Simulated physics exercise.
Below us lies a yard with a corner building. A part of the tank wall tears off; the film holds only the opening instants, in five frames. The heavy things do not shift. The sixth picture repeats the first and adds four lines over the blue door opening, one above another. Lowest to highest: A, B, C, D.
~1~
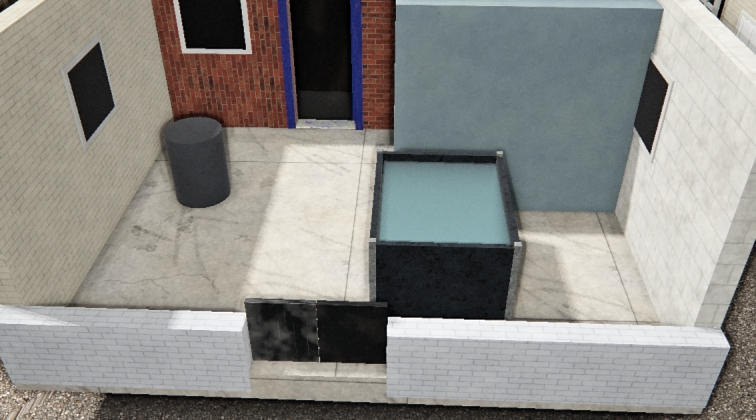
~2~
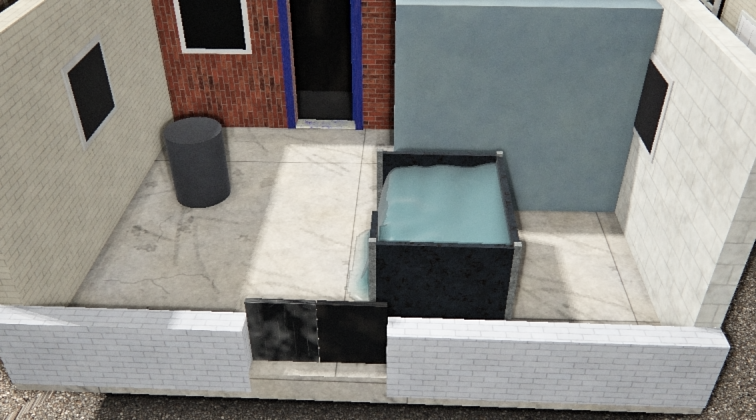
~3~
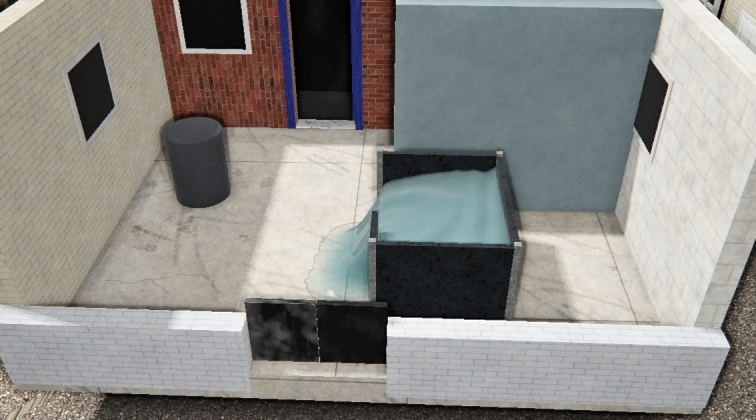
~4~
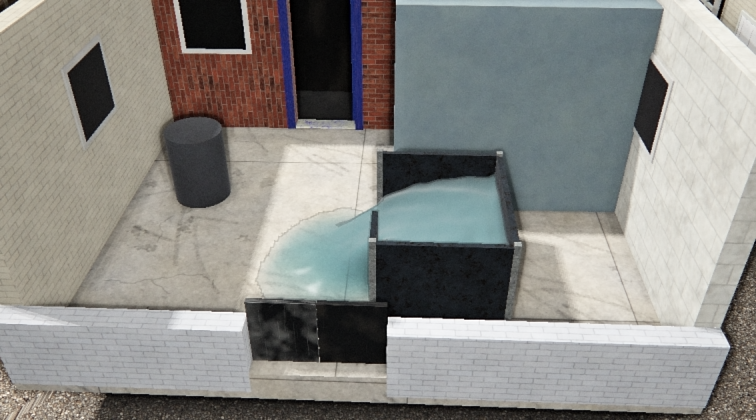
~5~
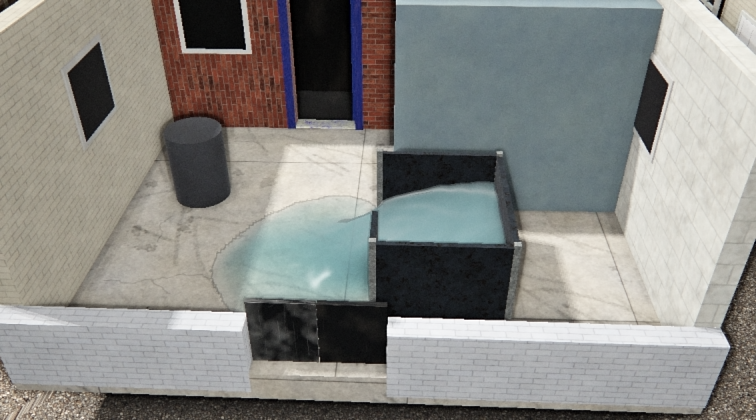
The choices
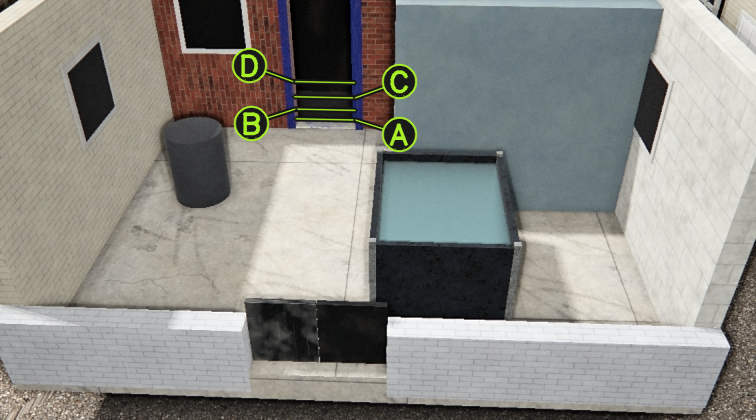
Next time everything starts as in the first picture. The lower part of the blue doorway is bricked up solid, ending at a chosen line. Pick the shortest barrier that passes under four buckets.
Line A.
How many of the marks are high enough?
All of the four.
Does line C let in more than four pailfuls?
No, that is safe.
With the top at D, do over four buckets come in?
No, that is safe.
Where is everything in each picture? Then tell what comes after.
Water in the tank at rest, its middle at (442, 201); foot of the blue doorway at (326, 128); shut gate at (317, 311).
Water covers 2 % of the ground and shows as far out as (360, 297).
Water covers 4 % of the ground and shows as far out as (316, 289).
Water covers 10 % of the ground and shows as far out as (265, 273).
Water covers 17 % of the ground and shows as far out as (220, 265).
On the marked copy, A at (325, 119); B at (325, 109); C at (324, 97); D at (323, 82); from the bottom up A, B, C, D.
With A, a splash gets over, under a bucket.
With B, nothing gets over.
With C, nothing gets over.
With D, nothing gets over.
